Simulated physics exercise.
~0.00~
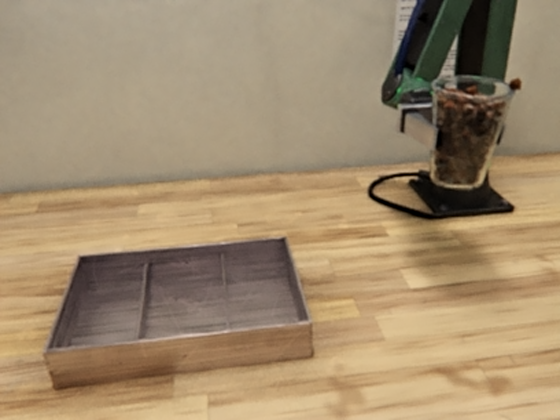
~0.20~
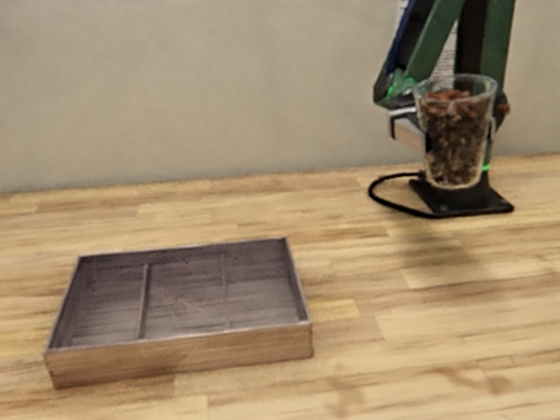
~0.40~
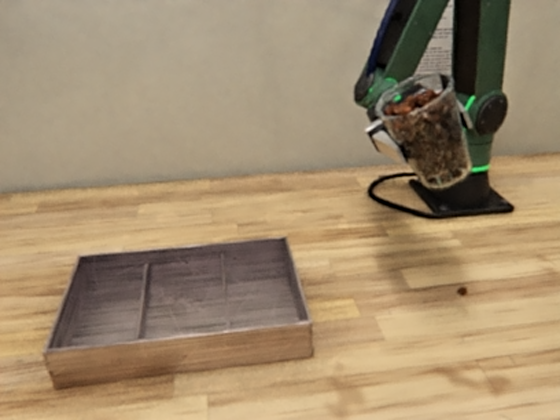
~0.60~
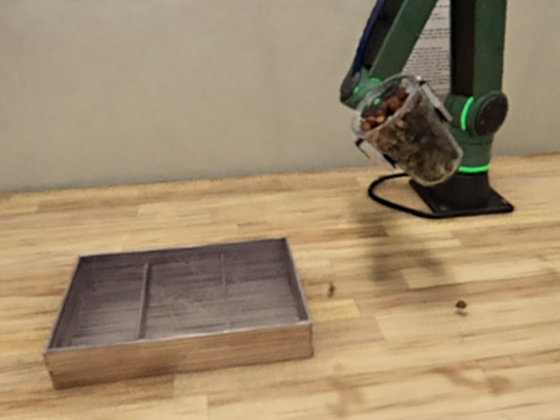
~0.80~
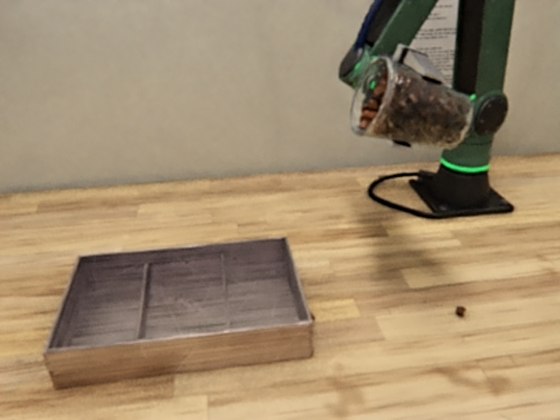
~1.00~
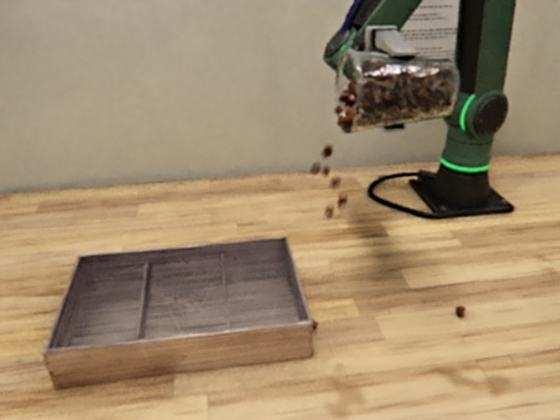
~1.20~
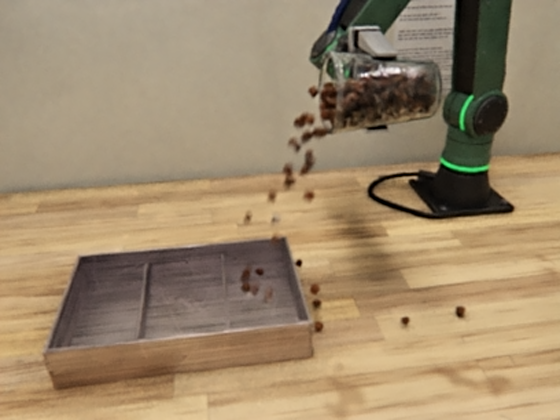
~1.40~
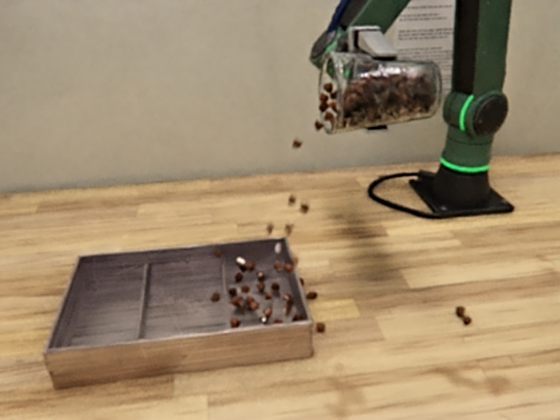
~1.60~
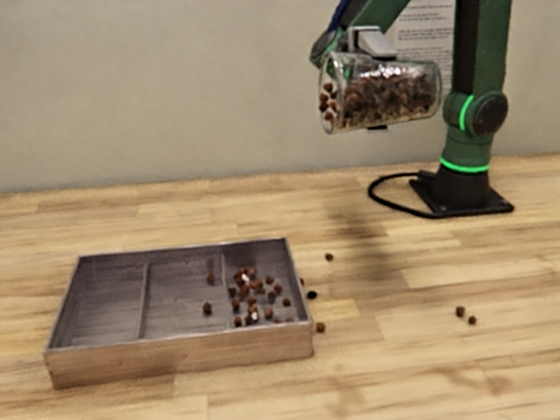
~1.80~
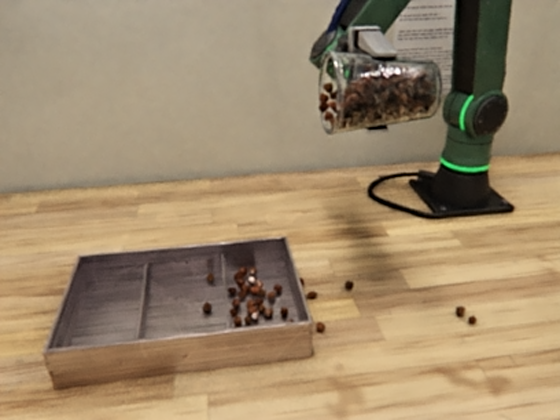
A pale wooden tabletop against a plain grey wall is seen from slightly above by a still camera. A low wooden box with a greyish, divided interior sits at the left, while a green and black robot arm at the right holds a clear tumbler full of brown pellets. The arm moves the tumbler left and tips it onto its side, and a stray pellet or two drop to the table. Pellets then spill from its mouth, mostly into the box's right part. The flow stops, and the tumbler stays tilted, still largely full, with a few pellets scattered on the table.
